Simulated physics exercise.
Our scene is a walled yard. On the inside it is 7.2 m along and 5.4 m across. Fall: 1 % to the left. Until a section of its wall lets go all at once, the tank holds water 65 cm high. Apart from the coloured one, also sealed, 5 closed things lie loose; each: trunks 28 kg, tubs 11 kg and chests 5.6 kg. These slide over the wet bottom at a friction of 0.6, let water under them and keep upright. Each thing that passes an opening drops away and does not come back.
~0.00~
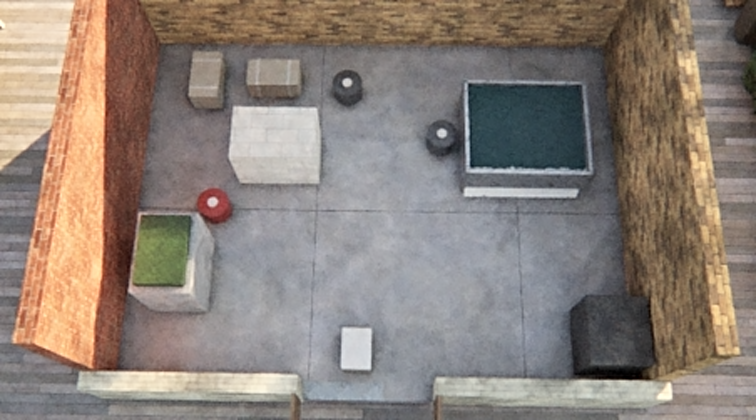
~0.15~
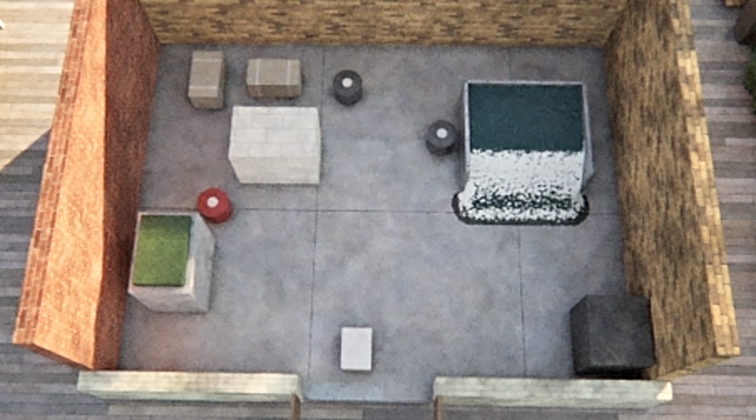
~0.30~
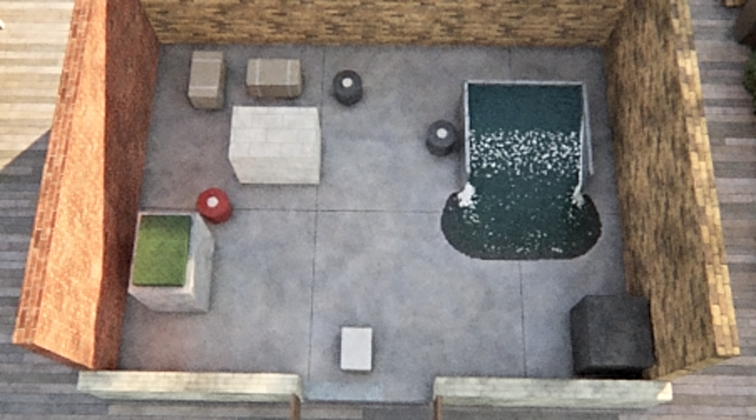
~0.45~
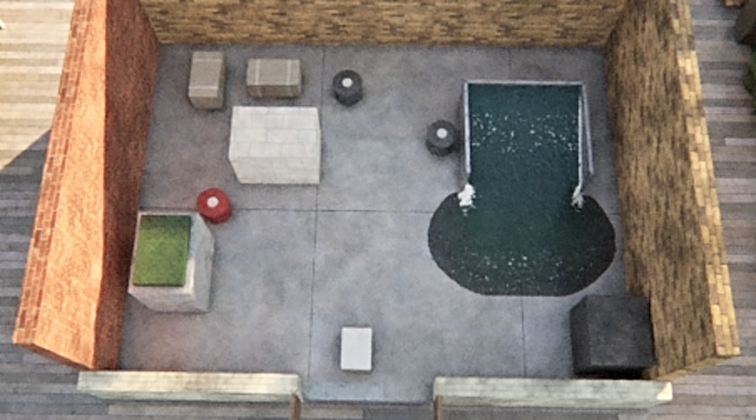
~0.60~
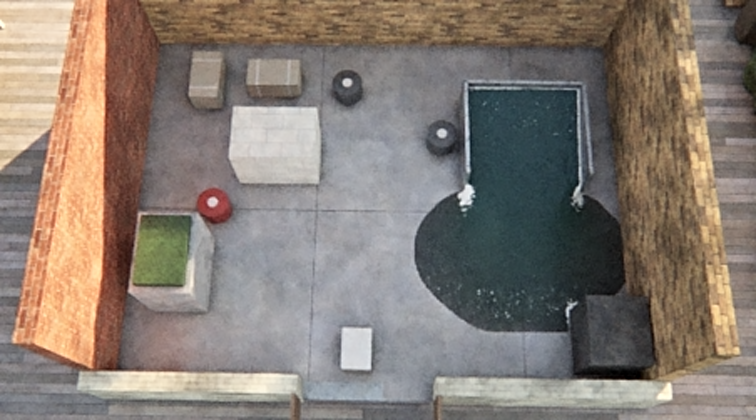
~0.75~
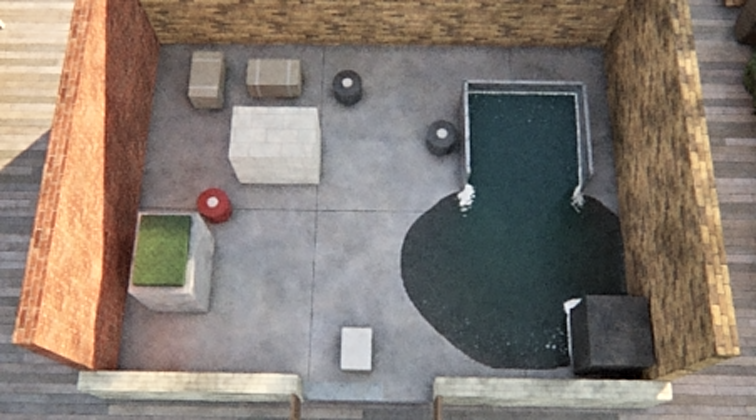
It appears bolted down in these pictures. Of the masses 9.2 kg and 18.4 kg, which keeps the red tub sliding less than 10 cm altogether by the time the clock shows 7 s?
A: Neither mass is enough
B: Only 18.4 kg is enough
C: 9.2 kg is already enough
(B) Only 18.4 kg is enough.
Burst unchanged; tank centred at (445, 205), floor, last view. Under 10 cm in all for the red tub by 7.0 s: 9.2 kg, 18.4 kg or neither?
Well, in that case the lighter one is plenty.
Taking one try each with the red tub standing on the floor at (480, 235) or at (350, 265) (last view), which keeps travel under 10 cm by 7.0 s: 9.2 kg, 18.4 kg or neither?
Well, nothing does it for the first, just the big one for the second.
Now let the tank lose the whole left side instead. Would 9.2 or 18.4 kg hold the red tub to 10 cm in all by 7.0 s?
Answer: Neither of them.
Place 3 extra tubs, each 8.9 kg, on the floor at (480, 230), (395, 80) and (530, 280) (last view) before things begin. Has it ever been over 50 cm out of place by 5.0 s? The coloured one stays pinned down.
Results, in sequence: Exceeded / not exceeded / exceeded.
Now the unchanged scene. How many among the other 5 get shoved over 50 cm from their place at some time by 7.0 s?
By my tally, 1.
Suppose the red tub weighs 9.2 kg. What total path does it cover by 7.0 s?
About 100 cm.
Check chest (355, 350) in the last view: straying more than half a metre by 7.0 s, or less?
Result: Above threshold.
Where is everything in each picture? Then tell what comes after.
The first picture shows the red tub at (213, 202), on the bottom; water covers 2.4 m2; 0 of 6 have shifted.
The second picture shows the red tub at (213, 202), on the bottom; 3.4 m2 under water; 0 of 6 have shifted.
The third picture shows the red tub at (213, 202) rests on the ground; 4.6 m2 under water; 0 of 6 have shifted.
The fourth picture shows the red tub at (213, 202), on the bottom; 6.1 m2 under water; 0 of 6 have shifted.
The fifth picture shows the red tub at (213, 202), on the bottom; water covers 7.7 m2; 0 of 6 have shifted.
The sixth picture shows the red tub at (213, 202) rests on the ground; water covers 9.1 m2; 0 of 6 have shifted.
After 1.4 s the red tub would be 0 cm from its start with 9.2 kg and 0 cm from its start with 18.4 kg; 0 cm of water round it then.
After 3.1 s the red tub would be 0 cm from its start with 9.2 kg and 0 cm from its start with 18.4 kg; 0 cm of water round it then.
After 4.9 s the red tub would be 22 cm from its start with 9.2 kg and 0 cm from its start with 18.4 kg; 5 cm of water round it then.
After 7.0 s the red tub would be 102 cm from its start with 9.2 kg and 0 cm from its start with 18.4 kg; 6 cm of water round it then.
